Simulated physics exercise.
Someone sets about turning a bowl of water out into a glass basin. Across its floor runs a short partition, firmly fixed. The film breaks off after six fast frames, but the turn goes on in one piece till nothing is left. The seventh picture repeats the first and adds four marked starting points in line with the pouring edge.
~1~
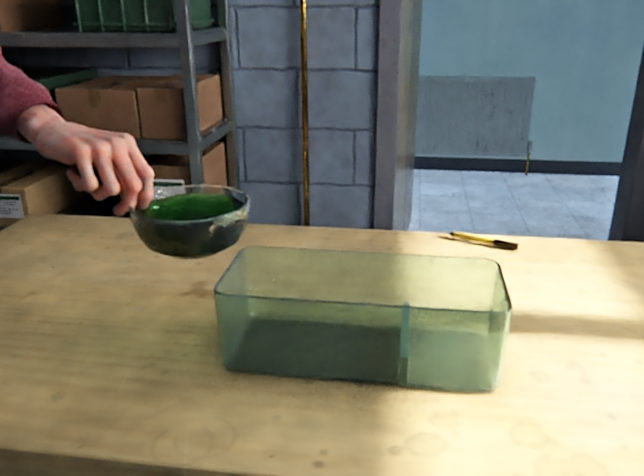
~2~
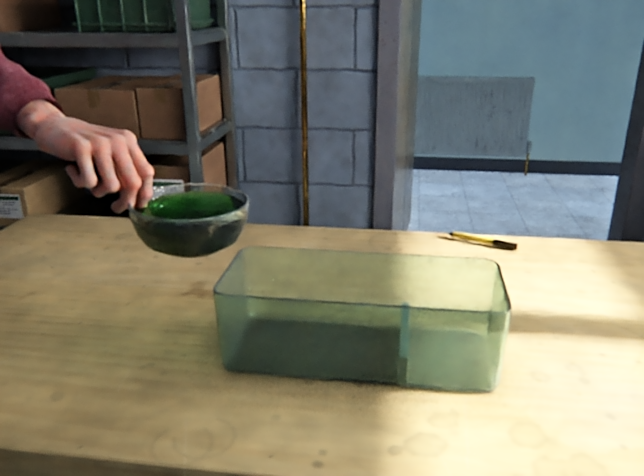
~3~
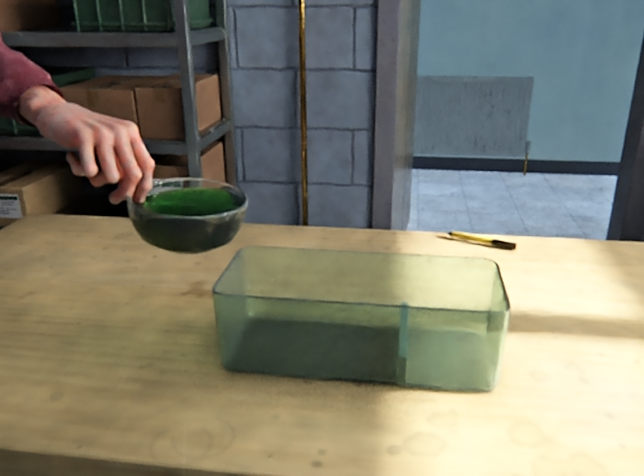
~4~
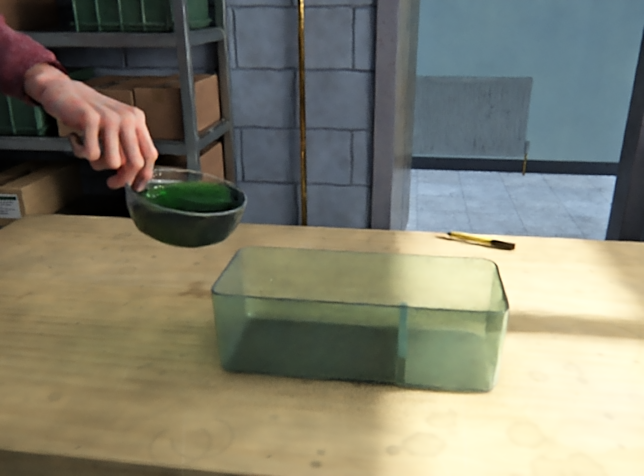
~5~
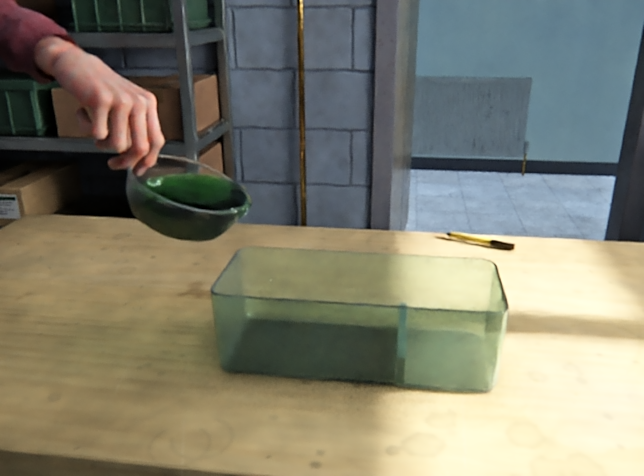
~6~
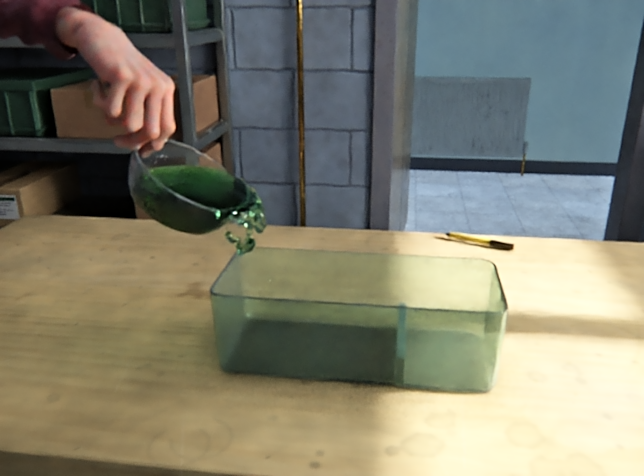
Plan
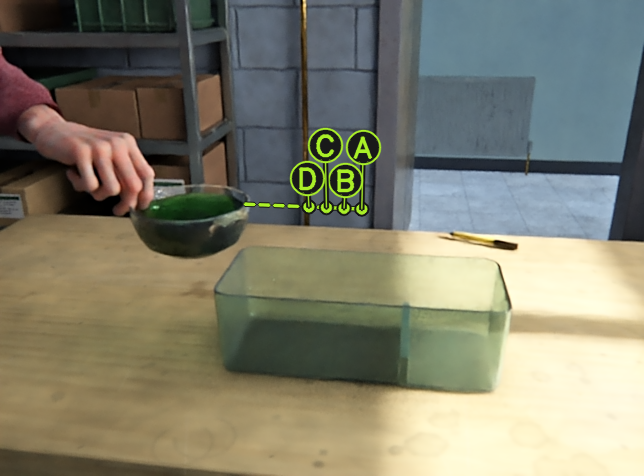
The clip opens with a hand holding a glass bowl of green liquid upright above the left end of a clear, divided basin on a wooden table. The hand gradually tilts the bowl to the right until liquid crosses the lip and drops below it in glistening blobs.
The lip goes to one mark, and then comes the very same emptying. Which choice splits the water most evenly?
I would pick spot C.
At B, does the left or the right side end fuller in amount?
The right side.
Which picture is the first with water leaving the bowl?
Picture 5.
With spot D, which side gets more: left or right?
The left side.
On the marked copy, A at (361, 209); B at (344, 208); C at (326, 207); D at (308, 206).
For spot A, about 17 % ends left of the wall and 83 % right of it.
For spot B, about 26 % ends left of the wall and 73 % right of it.
For spot C, about 50 % ends left of the wall and 49 % right of it.
For spot D, about 83 % ends left of the wall and 17 % right of it.
